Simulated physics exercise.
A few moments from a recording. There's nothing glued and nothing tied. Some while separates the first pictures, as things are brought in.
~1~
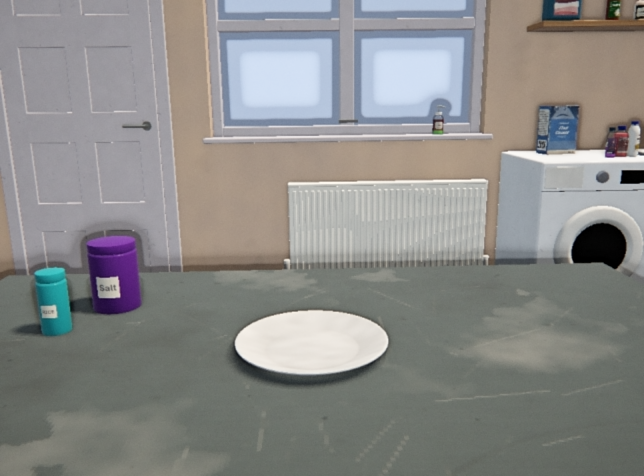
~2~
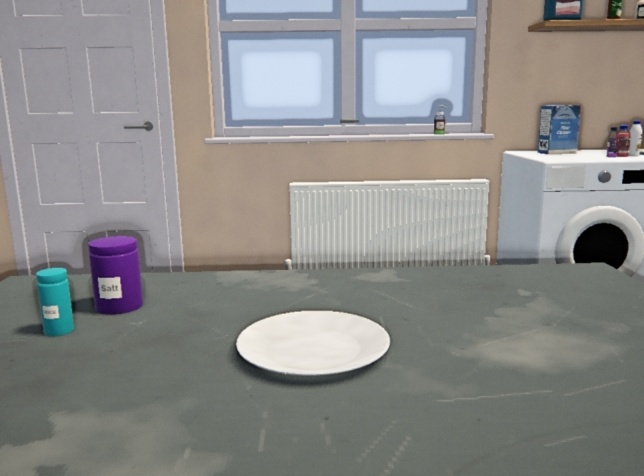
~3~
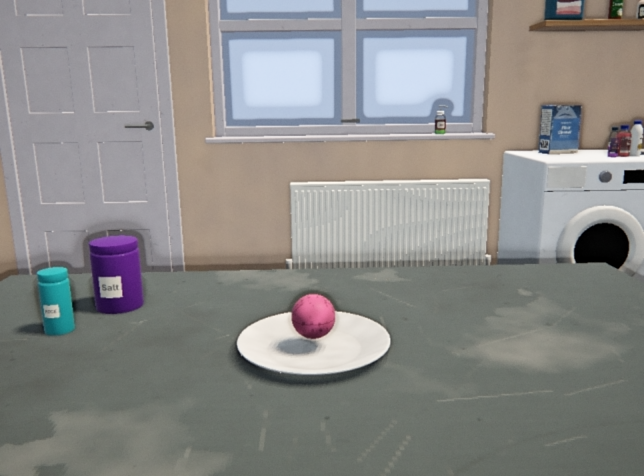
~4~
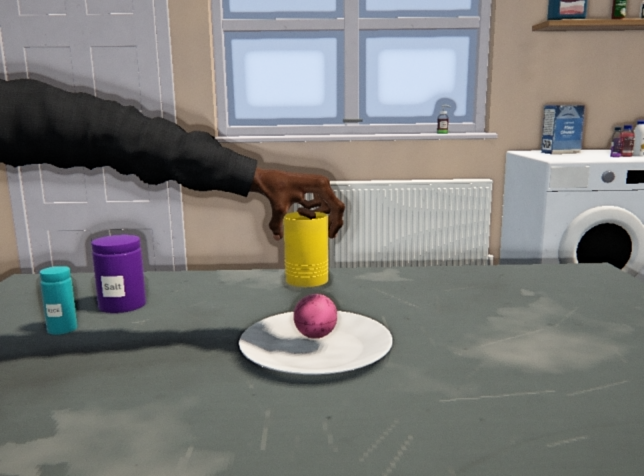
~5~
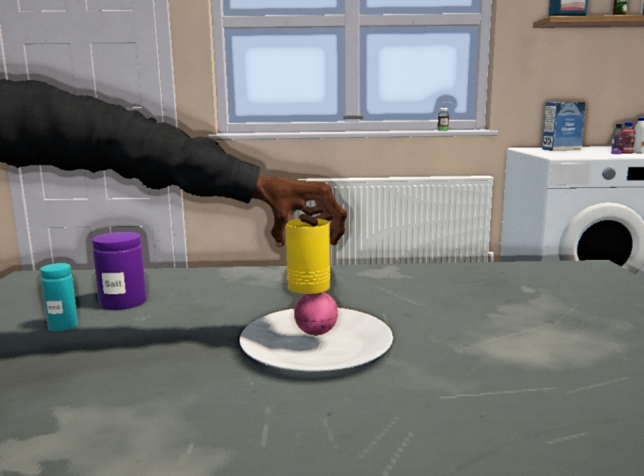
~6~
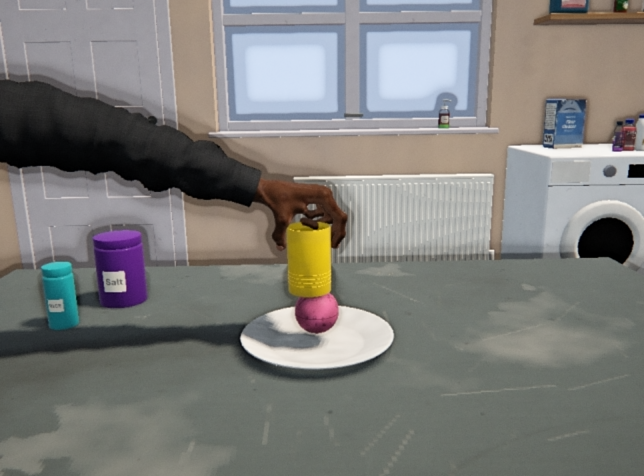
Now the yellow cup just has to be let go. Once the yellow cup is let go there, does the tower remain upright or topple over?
It doesn't stay intact.
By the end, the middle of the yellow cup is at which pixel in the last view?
About (188, 317).
Then, 0.50 s later than the last frame, yellow cup now fallen.
Then, 0.70 s later than the last frame, things are still on the move.
When it is over, fallen, yellow cup; the other 4 as before. End places, in pixels of the last picture, yellow cup near (188, 318). The pile gives way.
